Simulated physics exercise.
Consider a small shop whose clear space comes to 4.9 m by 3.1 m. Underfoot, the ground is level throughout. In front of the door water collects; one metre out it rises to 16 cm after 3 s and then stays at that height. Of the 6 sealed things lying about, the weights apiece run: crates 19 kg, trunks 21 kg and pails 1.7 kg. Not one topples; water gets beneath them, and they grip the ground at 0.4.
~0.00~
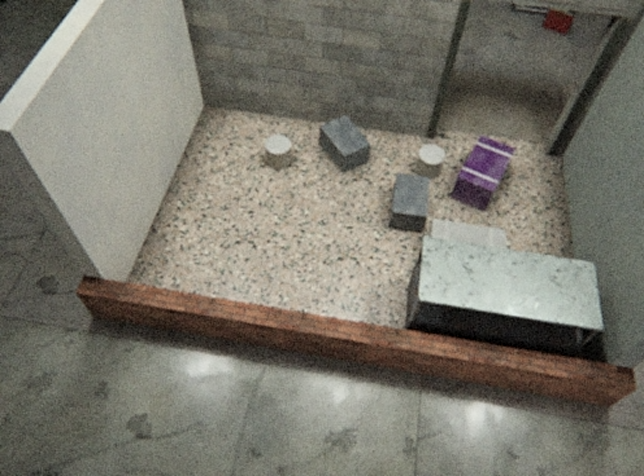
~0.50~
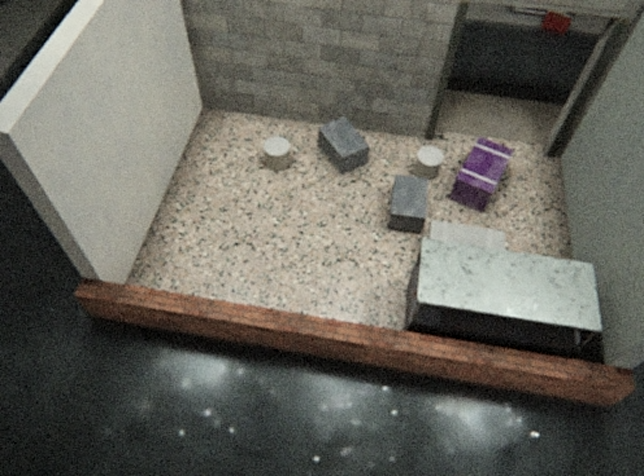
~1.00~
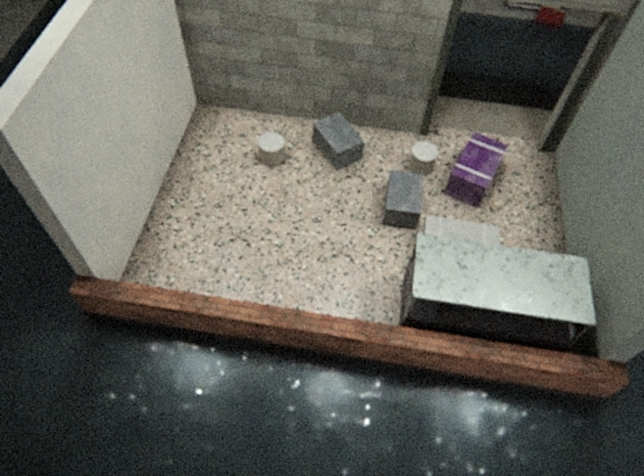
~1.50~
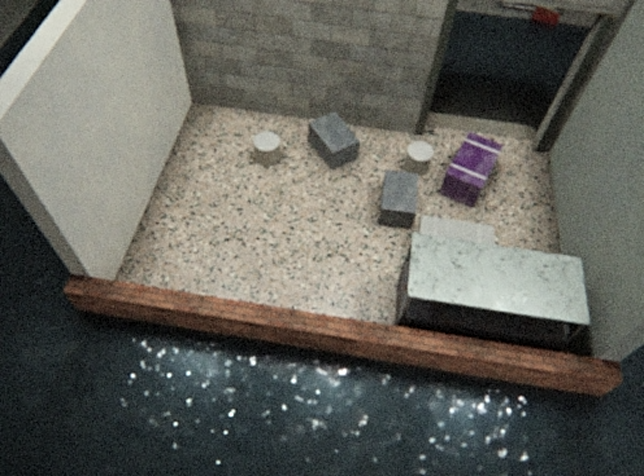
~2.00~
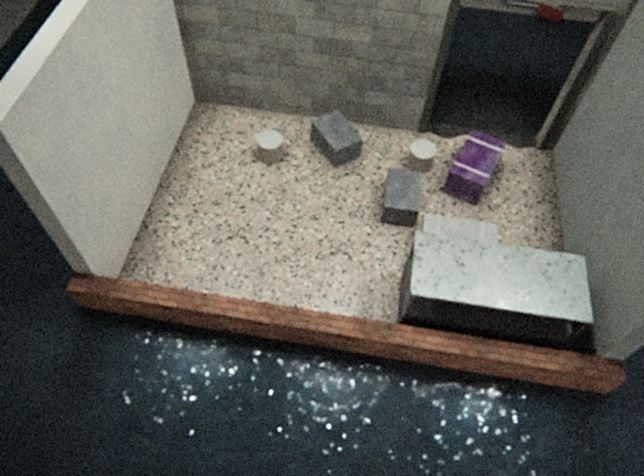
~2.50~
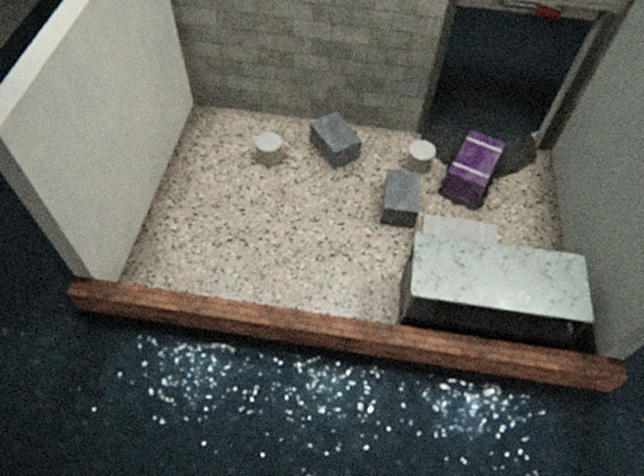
Dark water surrounds a small shop with a speckled floor, seen from high above its low reddish-brown front wall. Two grey trunks and two whitish pails sit near the middle and back, with a strapped purple trunk by the right-hand doorway and a pale-topped counter at lower right. The water covers the grey ground outside, glinting, then creeps through the doorway around the unmoving purple trunk, while the camera shifts slightly.
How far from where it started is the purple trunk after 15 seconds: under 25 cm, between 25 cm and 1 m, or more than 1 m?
Looks like it will be displaced a long way.
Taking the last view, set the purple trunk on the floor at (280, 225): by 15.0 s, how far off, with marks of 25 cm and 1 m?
Result: It drifts a great deal.
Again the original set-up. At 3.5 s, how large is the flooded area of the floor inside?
At that time the wet patch spans about 2.5 m2.
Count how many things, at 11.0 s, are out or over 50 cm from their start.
The count is 5.
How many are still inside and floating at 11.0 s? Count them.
Just then, the number is 4.
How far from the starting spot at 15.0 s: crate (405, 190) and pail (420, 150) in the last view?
In turn: 200 cm, 200 cm.
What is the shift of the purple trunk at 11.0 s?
Roughly 150 cm.
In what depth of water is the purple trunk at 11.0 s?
Somewhere close to 9 cm.
After 3.5 s the purple trunk is near (478, 175), 0.3 m from its start, aground; 0 afloat.
After 6.8 s the purple trunk is near (525, 235), 1.2 m from its start, afloat; 2 afloat.
After 11.0 s the purple trunk is near (378, 212), 1.5 m from its start, afloat; 4 afloat.
After 15.0 s the purple trunk is near (187, 159), 3.5 m from its start, afloat; 6 afloat.
